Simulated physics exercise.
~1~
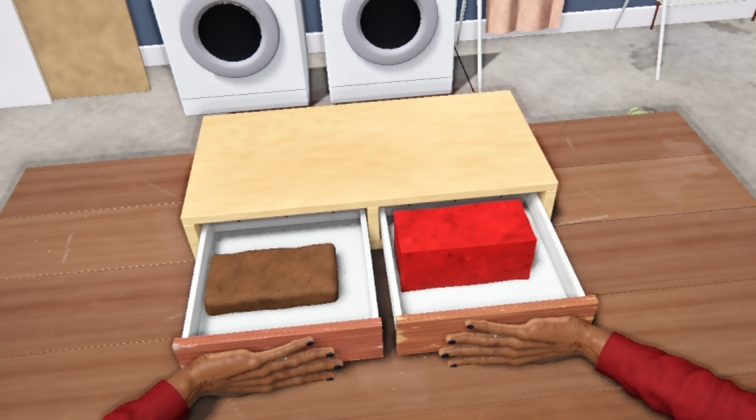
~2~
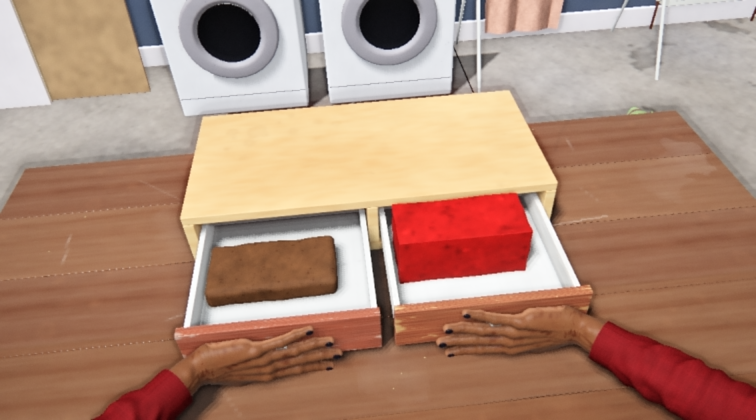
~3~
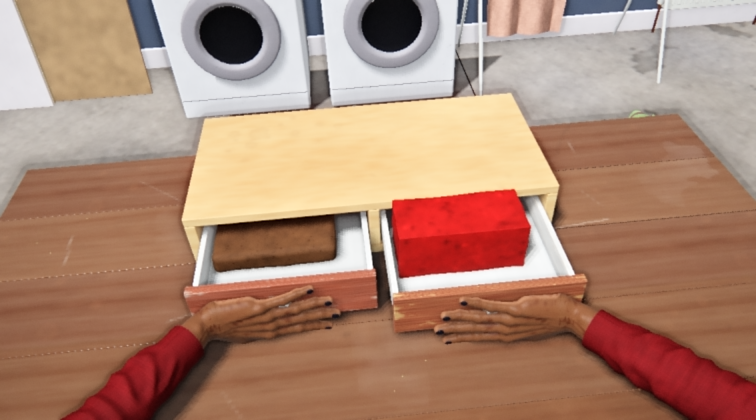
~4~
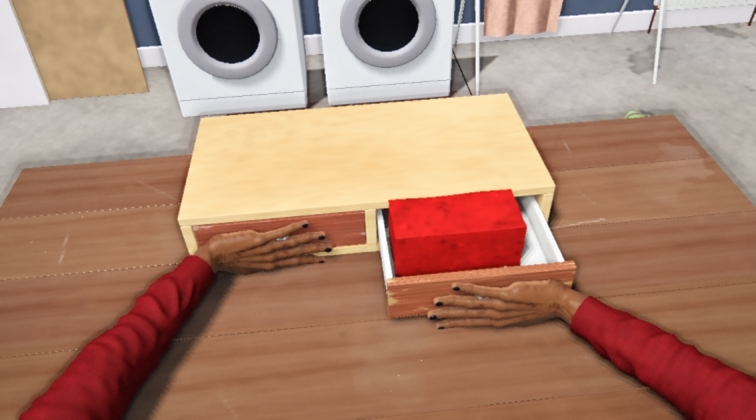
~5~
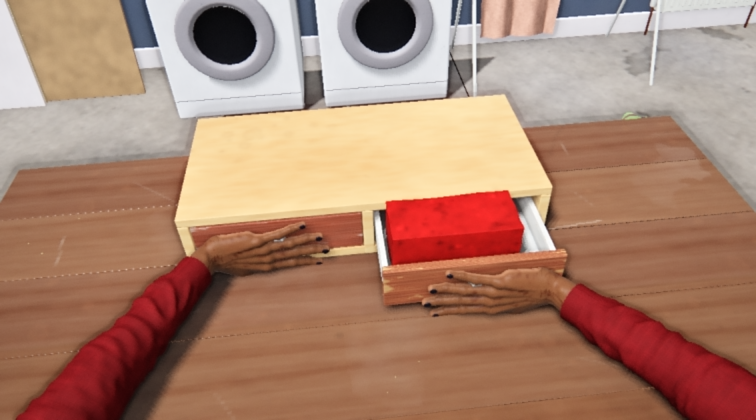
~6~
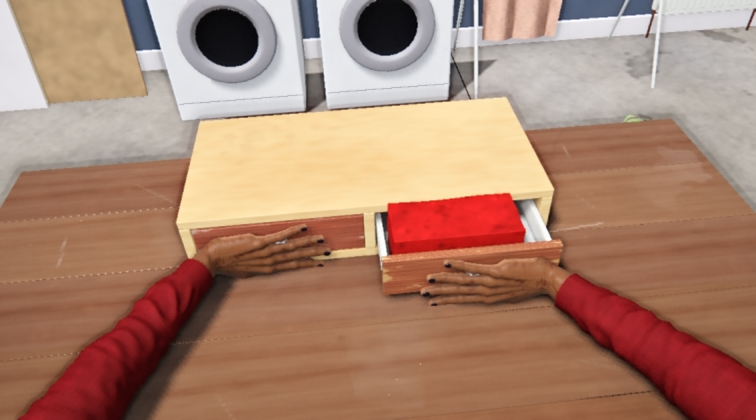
Two drawers being pushed by hands into a wooden chest, the left closing over a brown loaf, the right staying partly open with a red brick.
